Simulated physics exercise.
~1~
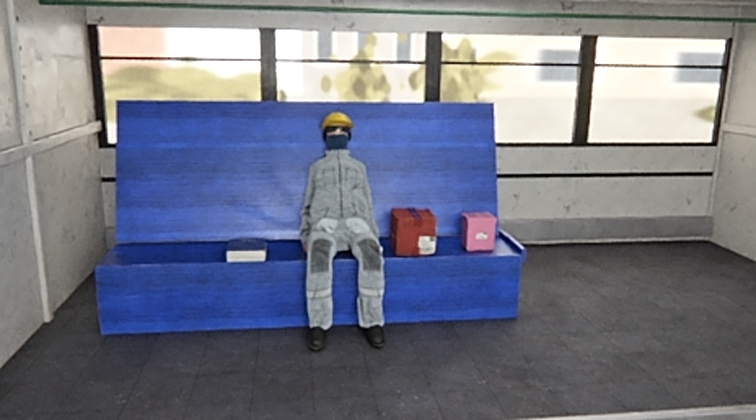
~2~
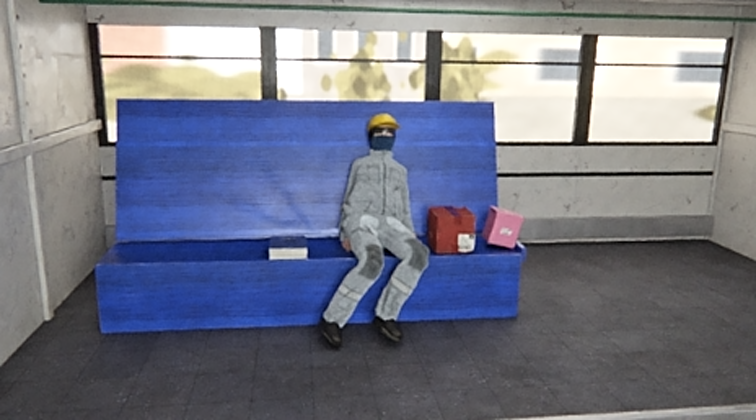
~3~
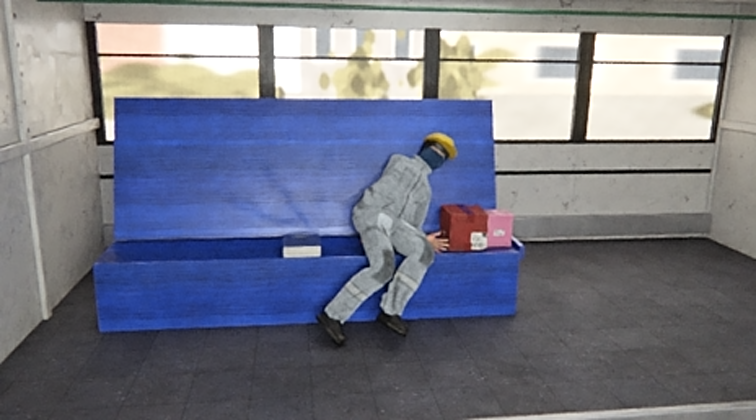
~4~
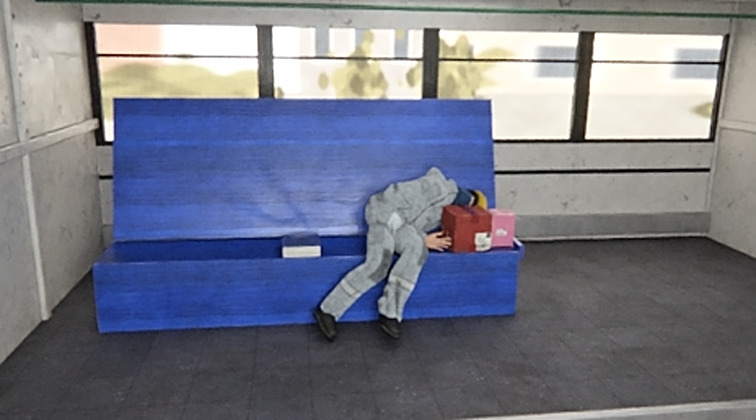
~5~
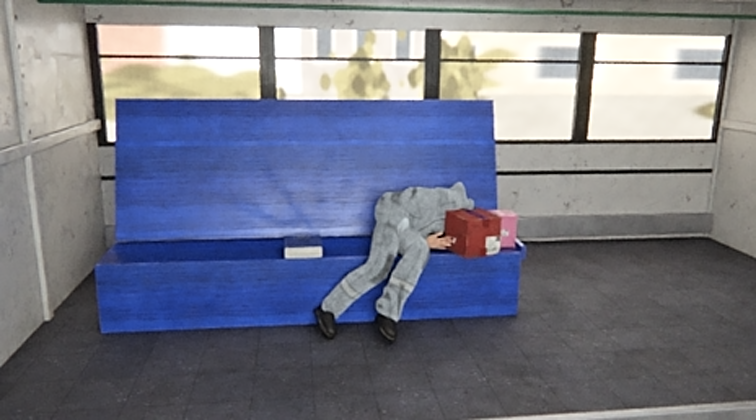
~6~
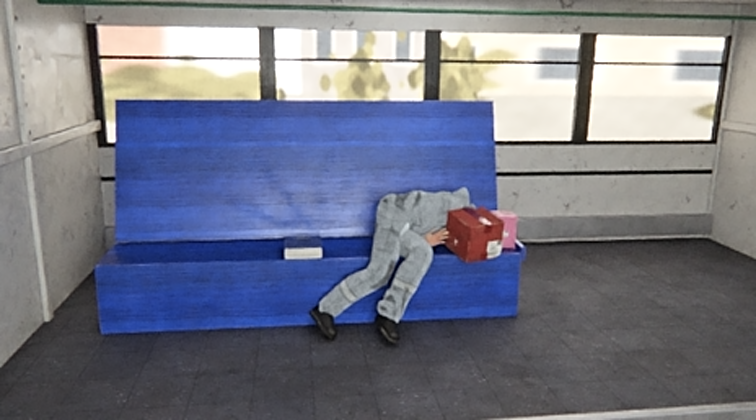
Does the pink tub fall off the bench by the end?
No, the pink tub slides to the right and leans briefly, but it ends upright on the bench, beside the red box.
The video shows a figure in grey overalls and a yellow helmet sitting on a blue bench as a pale box, a red box and a pink tub slide right. The figure tips right, folding headfirst behind the red box, and everything stays on the bench.
